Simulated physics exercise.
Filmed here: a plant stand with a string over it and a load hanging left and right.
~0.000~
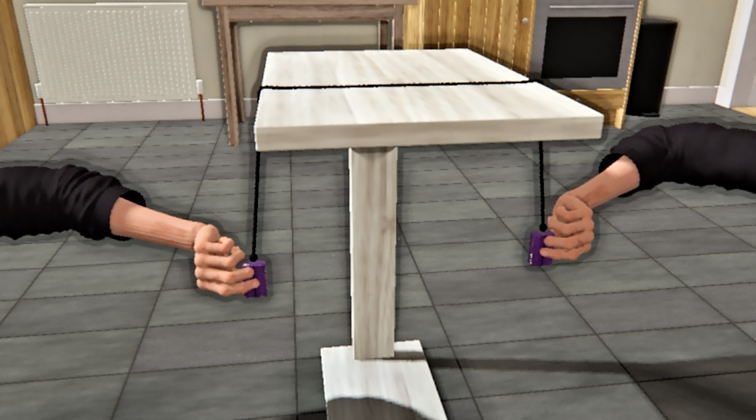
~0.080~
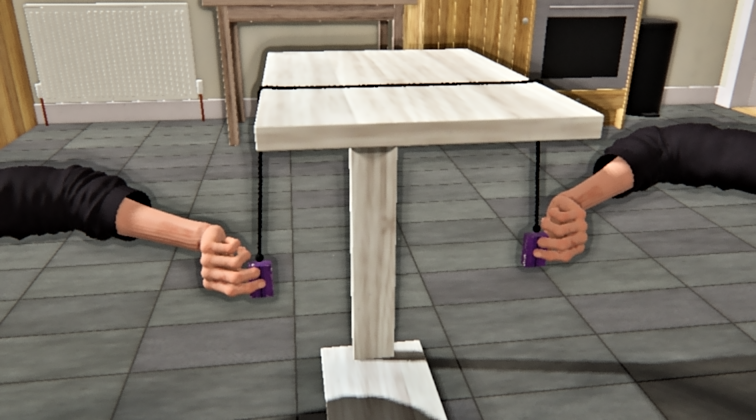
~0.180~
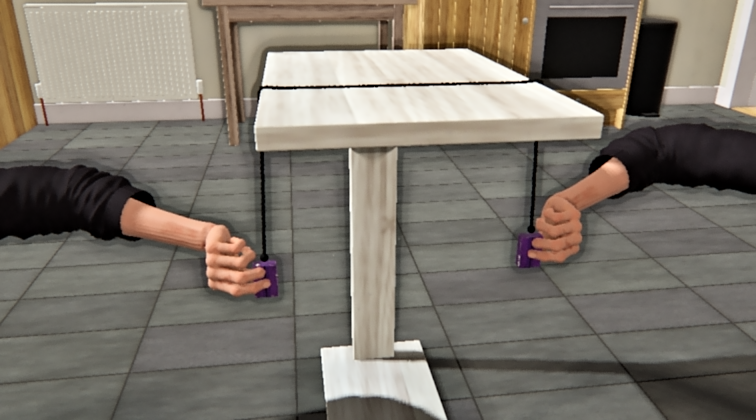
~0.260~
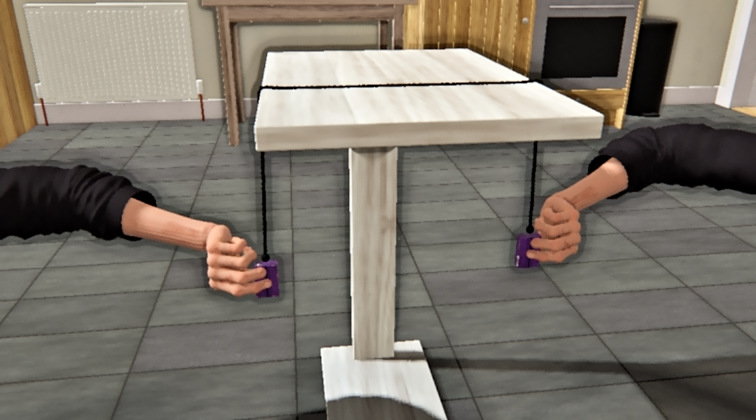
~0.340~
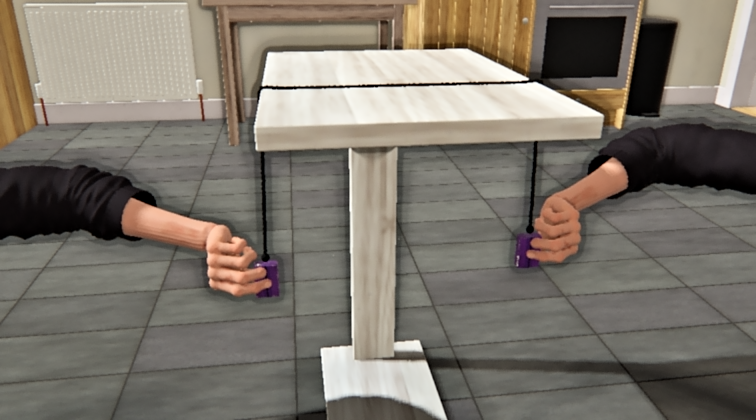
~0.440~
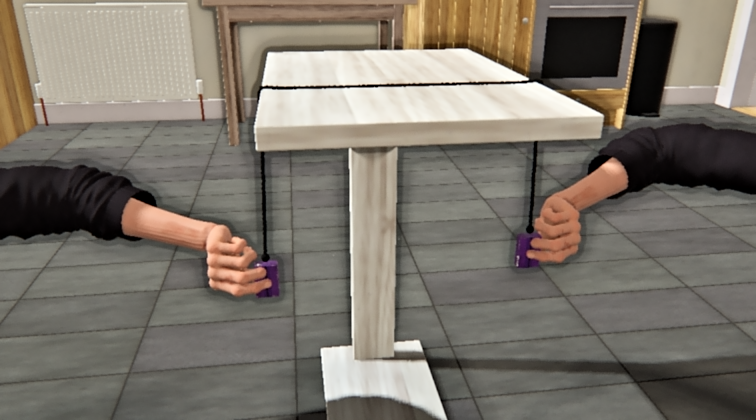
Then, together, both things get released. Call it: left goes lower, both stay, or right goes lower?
Both stay.
After 0.82 s, left matchbox hanging as before near (275, 277); right matchbox hanging as before near (521, 251).
After 1.40 s, left matchbox hanging as before near (269, 278); right matchbox hanging as before near (527, 251).
At rest, left matchbox hanging as before near (274, 278); right matchbox hanging as before near (524, 251). The string stays as it is.
